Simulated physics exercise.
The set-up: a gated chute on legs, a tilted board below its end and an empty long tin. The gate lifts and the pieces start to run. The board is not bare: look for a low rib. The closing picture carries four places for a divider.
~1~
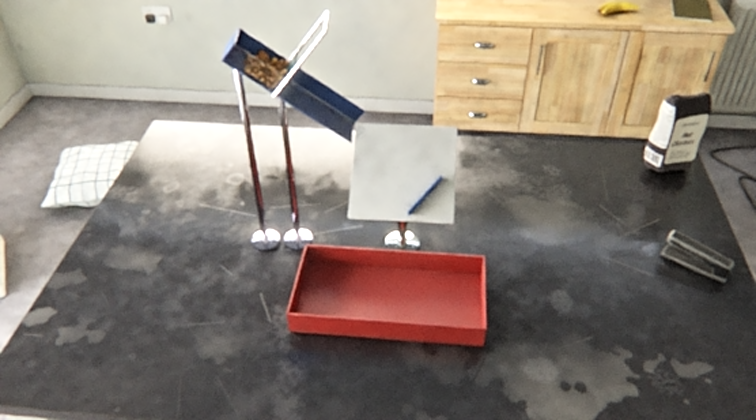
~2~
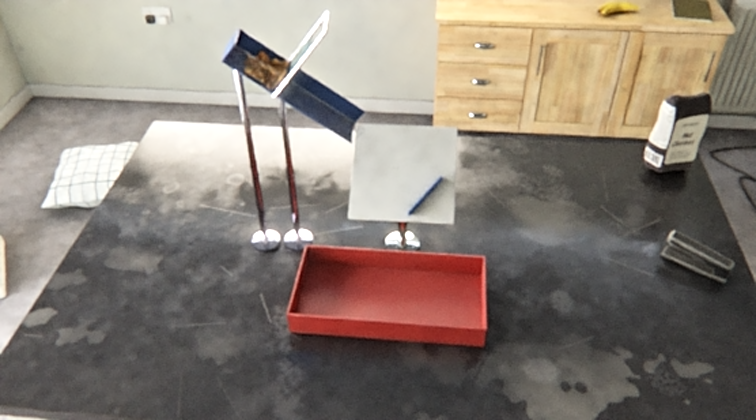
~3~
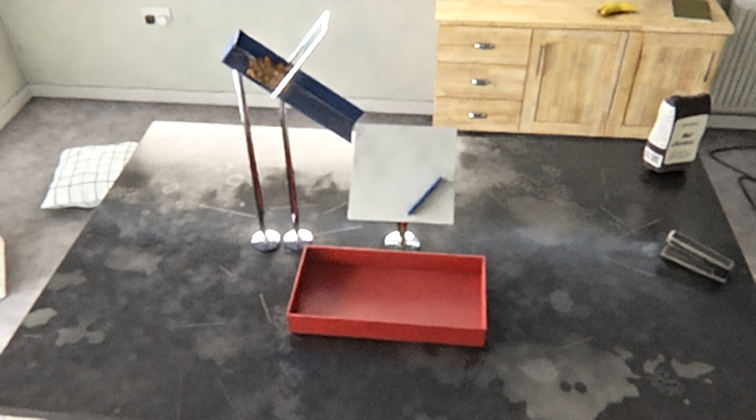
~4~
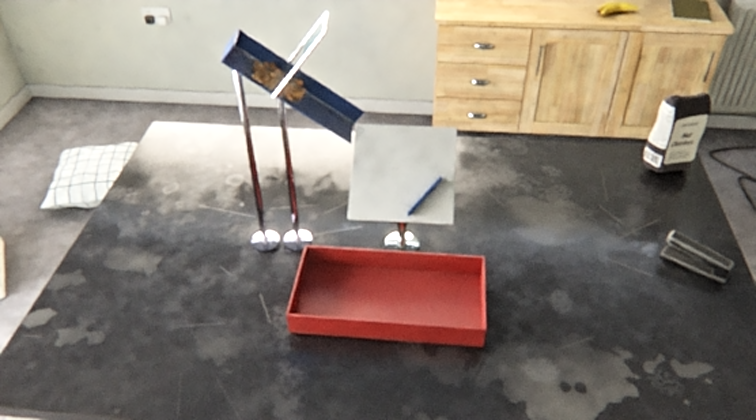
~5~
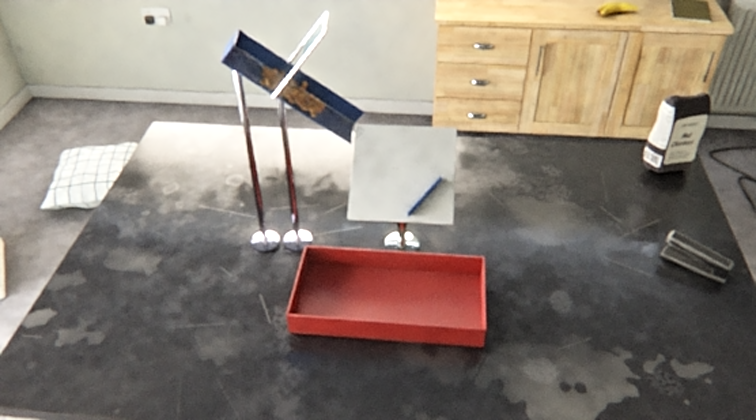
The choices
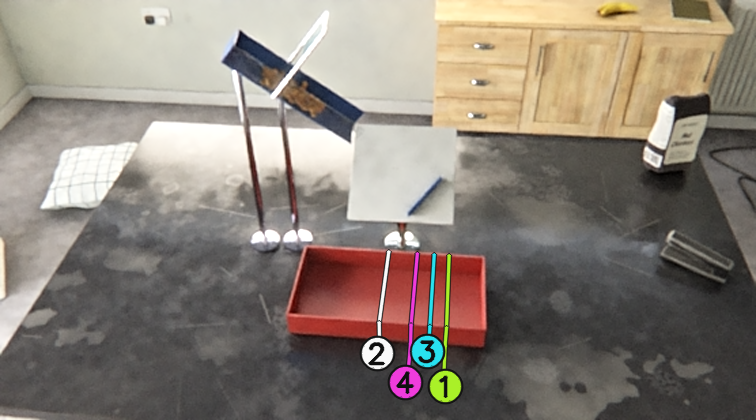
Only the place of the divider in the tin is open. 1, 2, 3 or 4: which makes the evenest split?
I would pick line 2.
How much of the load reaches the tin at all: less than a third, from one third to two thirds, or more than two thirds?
It is more than two thirds.
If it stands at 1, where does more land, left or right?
Left.
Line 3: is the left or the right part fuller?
Left.
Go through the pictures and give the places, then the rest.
Load behind the gate near (269, 72), roasted chickpeas; lip of the chute near (352, 134), sloping fairly steeply, in the first picture.
Middle of the board near (404, 172), tilted fairly steeply; middle of its low edge near (401, 221); of its high edge near (406, 125), in the second picture.
Front corners of the tin near (287, 314) and (485, 329), empty; front of the load near (288, 83), in the third picture.
Middle of the load near (280, 78); its front near (301, 95), close to a quarter of the way to the lip; rib from (441, 176) to (408, 213), in the fourth picture.
Middle of the load near (294, 88); its front near (323, 105), close to half of the way to the lip, in the fifth picture.
On the marked copy, line 1 crosses the front rim at (446, 326); line 2 crosses the front rim at (379, 321); line 3 crosses the front rim at (429, 325); line 4 crosses the front rim at (411, 324).
For line 1, of what is caught, all but a few on the left of the divider, only a few on the right.
For line 2, of what is caught, close to half on the left of the divider, close to half on the right.
For line 3, of what is caught, all but a few on the left of the divider, only a few on the right.
For line 4, of what is caught, all but a few on the left of the divider, a small share on the right.
